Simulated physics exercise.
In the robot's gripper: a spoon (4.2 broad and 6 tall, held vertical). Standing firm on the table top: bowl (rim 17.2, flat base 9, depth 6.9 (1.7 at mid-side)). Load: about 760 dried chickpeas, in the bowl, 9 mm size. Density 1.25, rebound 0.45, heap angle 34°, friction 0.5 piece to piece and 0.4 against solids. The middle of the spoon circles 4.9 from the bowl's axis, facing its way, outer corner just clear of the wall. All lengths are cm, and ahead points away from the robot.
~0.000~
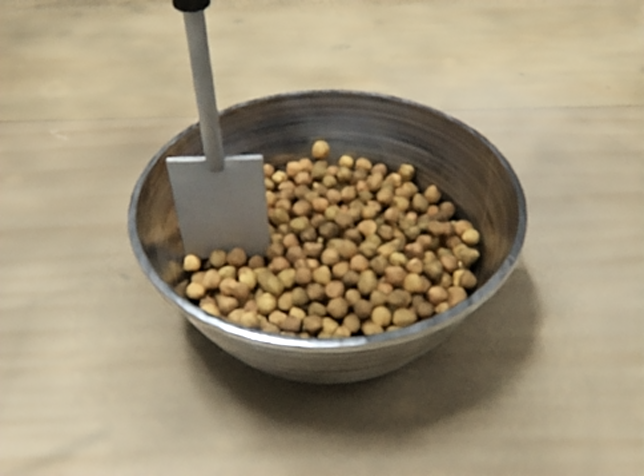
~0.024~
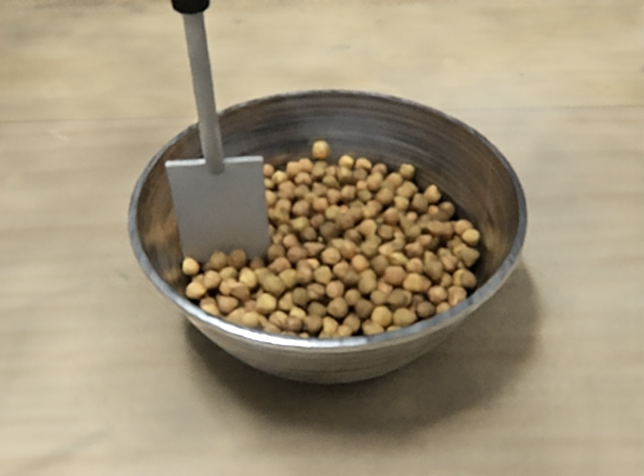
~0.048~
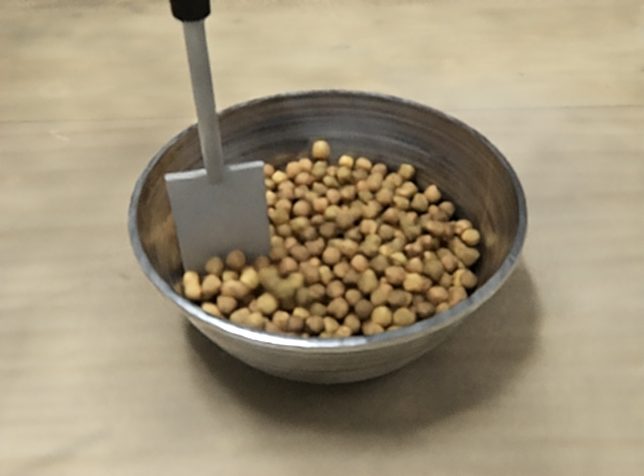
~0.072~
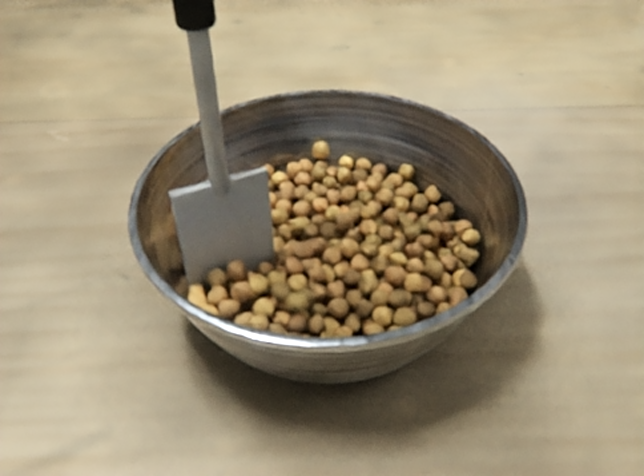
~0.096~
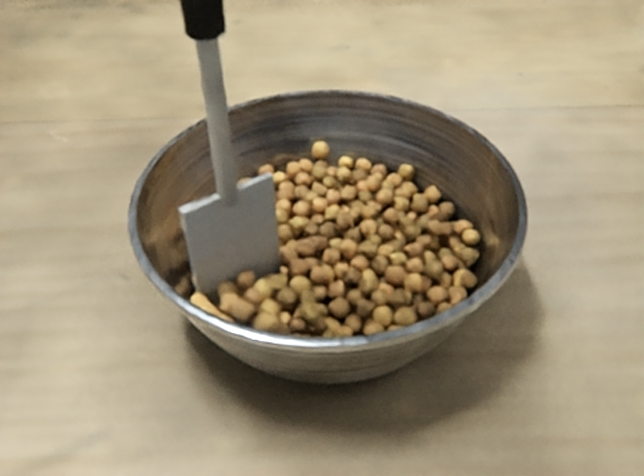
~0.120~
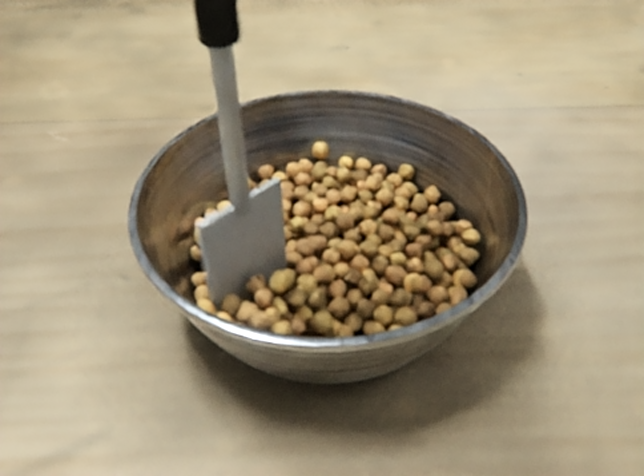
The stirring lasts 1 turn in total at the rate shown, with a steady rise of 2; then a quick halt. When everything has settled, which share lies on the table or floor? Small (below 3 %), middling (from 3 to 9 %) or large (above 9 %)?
Share on the table or floor: Small (below 3 %).
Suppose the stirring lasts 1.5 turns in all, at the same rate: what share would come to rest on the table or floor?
In that case some 0 per cent.
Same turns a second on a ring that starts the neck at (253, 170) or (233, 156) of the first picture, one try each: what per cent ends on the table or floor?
About 0 and 0 per cent.
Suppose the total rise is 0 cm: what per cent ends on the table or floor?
Some 5 per cent.
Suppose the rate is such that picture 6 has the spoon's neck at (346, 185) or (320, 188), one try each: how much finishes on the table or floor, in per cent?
Some 5 and 5 per cent.
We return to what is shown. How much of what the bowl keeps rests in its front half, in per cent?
Roughly 45 per cent.
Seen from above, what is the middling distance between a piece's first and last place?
Some 0 cm.
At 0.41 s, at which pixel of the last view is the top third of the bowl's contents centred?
Around (375, 229).
After 0.41 s, 166° round, highest piece 8 above the table; 758 in the bowl.
After 0.69 s, 290° round, highest piece 9 above the table; 753 in the bowl, 2 on the table or floor, 3 in flight or on the tool.
After 1.03 s, 0° round, highest piece 5 above the table; 750 in the bowl, 8 on the table or floor.
After 1.73 s, 0° round, highest piece 5 above the table; 750 in the bowl, 8 on the table or floor.
In the end, 750 in the bowl, 8 on the table or floor. That is 1 % on the table or floor.
